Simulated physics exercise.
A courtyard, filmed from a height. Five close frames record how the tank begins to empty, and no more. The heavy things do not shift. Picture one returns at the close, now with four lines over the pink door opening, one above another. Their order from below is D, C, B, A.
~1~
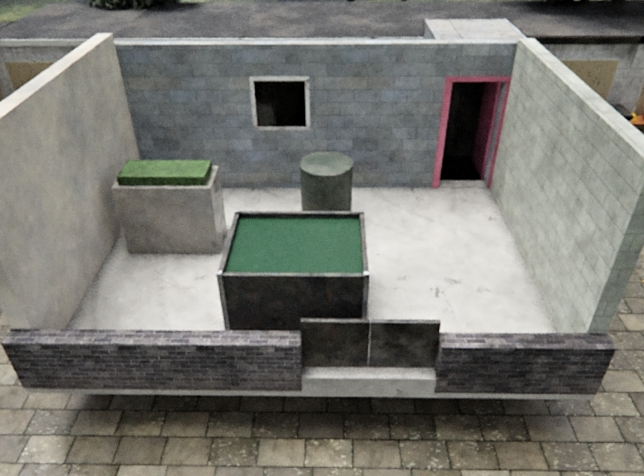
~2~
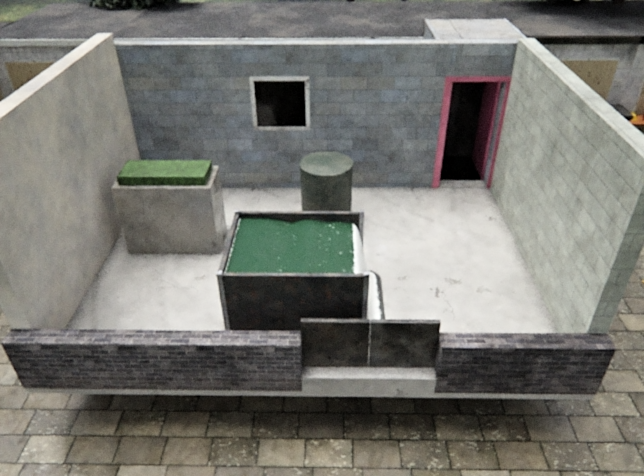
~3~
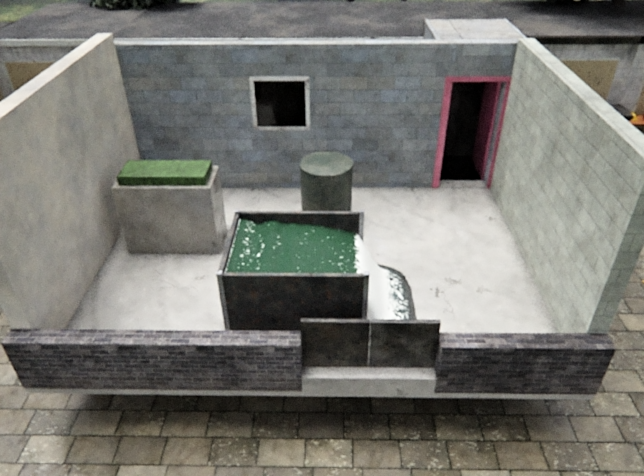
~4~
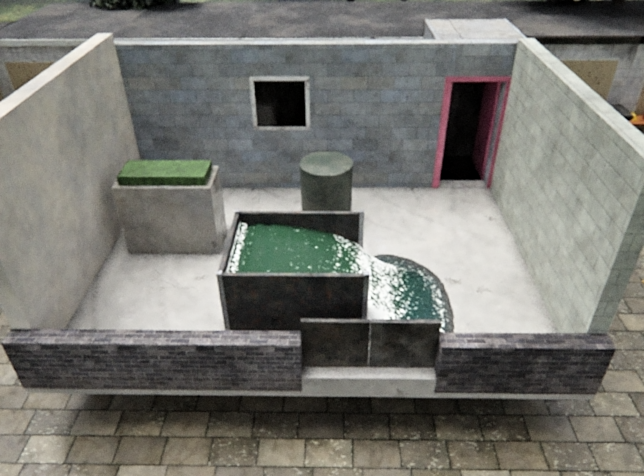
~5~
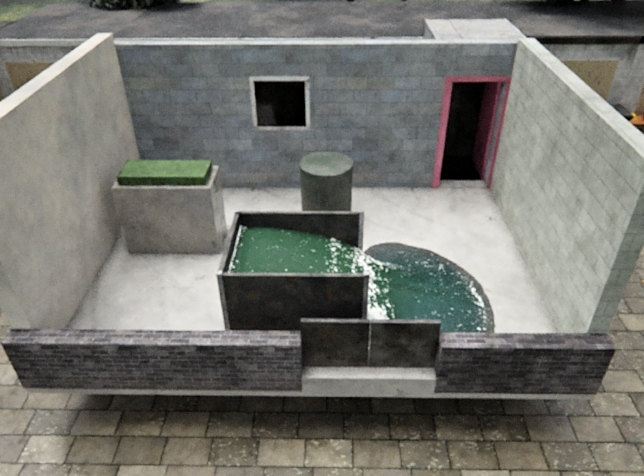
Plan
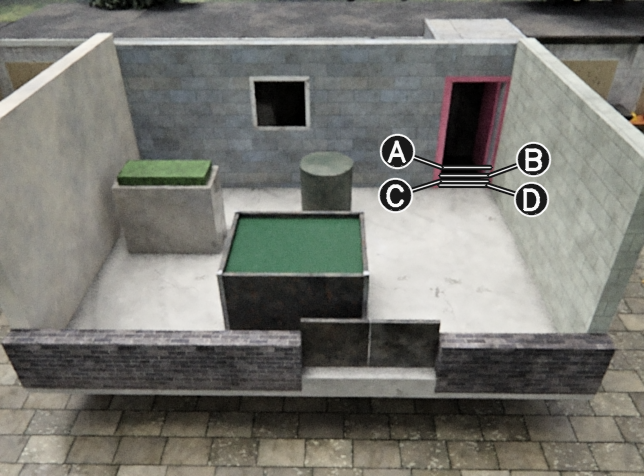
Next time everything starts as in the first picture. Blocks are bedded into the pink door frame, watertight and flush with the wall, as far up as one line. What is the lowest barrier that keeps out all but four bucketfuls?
It is A.
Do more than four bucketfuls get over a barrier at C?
Yes, it does.
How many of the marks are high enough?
One of them.
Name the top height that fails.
Height B.
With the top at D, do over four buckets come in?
Yes, it does.
On the marked copy, A at (466, 167); B at (464, 175); C at (463, 181); D at (463, 185); from the bottom up D, C, B, A.
With A, a splash gets over, under a bucket.
With B, about 10 bucketfuls get in.
With C, dozens of bucketfuls pour in.
With D, dozens of bucketfuls pour in.
